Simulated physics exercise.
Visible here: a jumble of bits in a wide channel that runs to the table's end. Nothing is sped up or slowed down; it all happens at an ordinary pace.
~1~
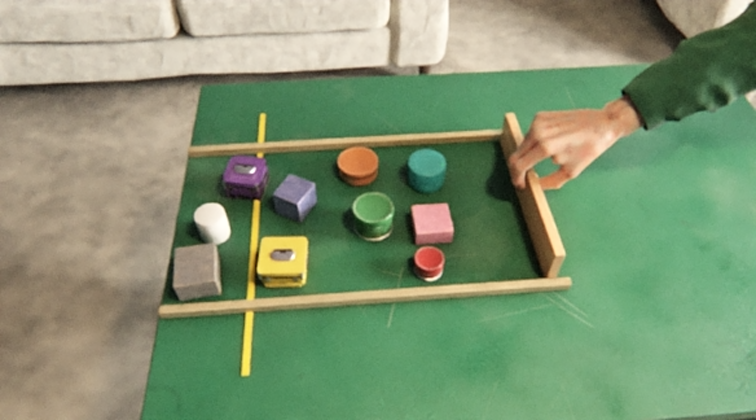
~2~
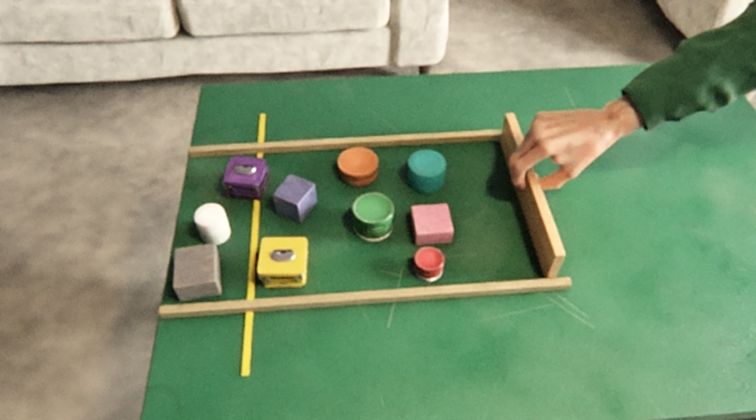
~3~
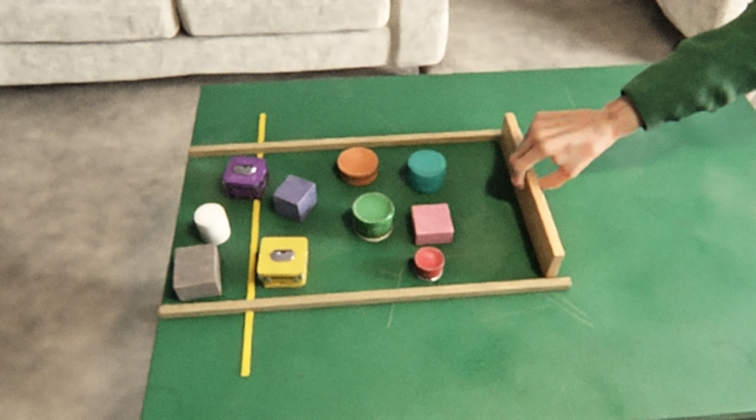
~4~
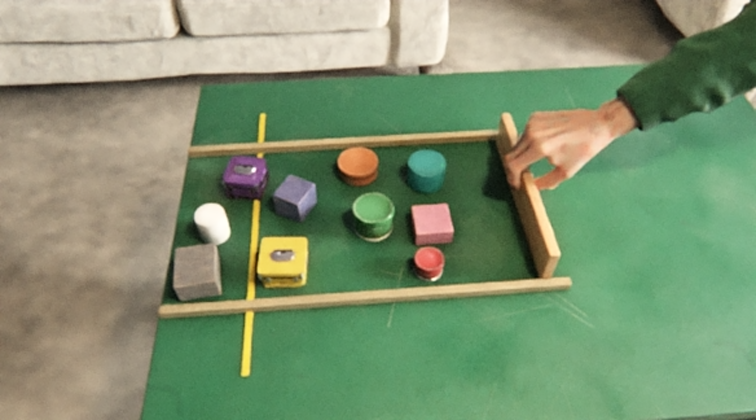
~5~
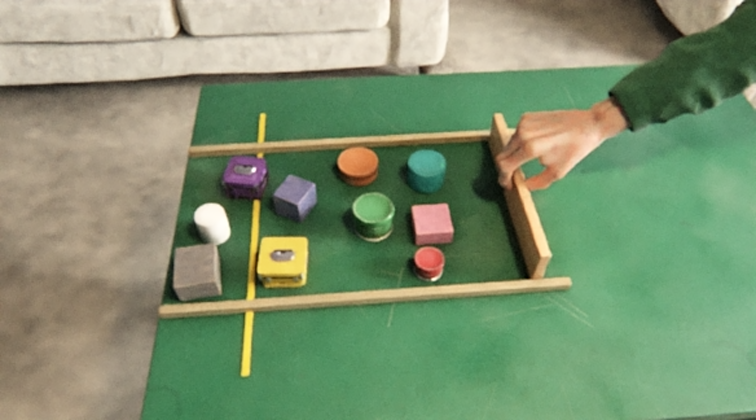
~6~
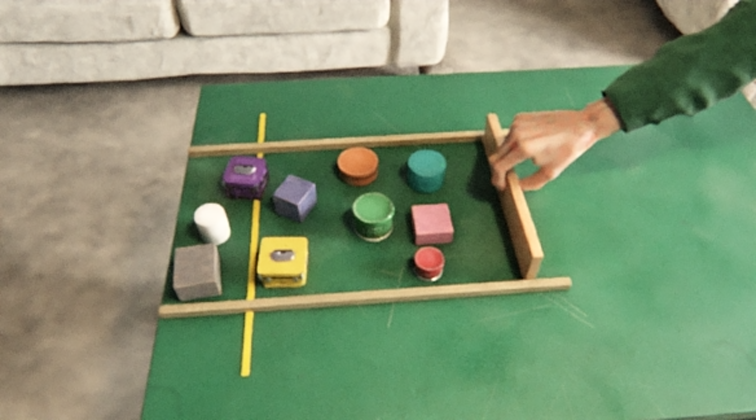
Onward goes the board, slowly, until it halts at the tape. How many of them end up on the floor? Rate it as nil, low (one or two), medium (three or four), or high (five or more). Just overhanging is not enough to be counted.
Low, one or two.
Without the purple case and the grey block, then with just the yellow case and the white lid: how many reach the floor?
Counts - first: 1; second: 0.
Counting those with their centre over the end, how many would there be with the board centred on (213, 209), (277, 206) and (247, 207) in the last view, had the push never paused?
Past the end: 6, 0 and 2.
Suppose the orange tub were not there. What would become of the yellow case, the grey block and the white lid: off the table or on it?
Yellow case: Still there; grey block: Over the edge; white lid: Over the edge.
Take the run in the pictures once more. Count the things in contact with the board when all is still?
The count is 4.
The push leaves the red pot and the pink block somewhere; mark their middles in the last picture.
Near (235, 280) and (235, 237).
Soon after, none off yet; grey block at rest near (198, 272); white lid at rest near (212, 225); purple case at rest near (247, 178).
In the end, the number that fall off is one or two; gone, white lid and grey block.
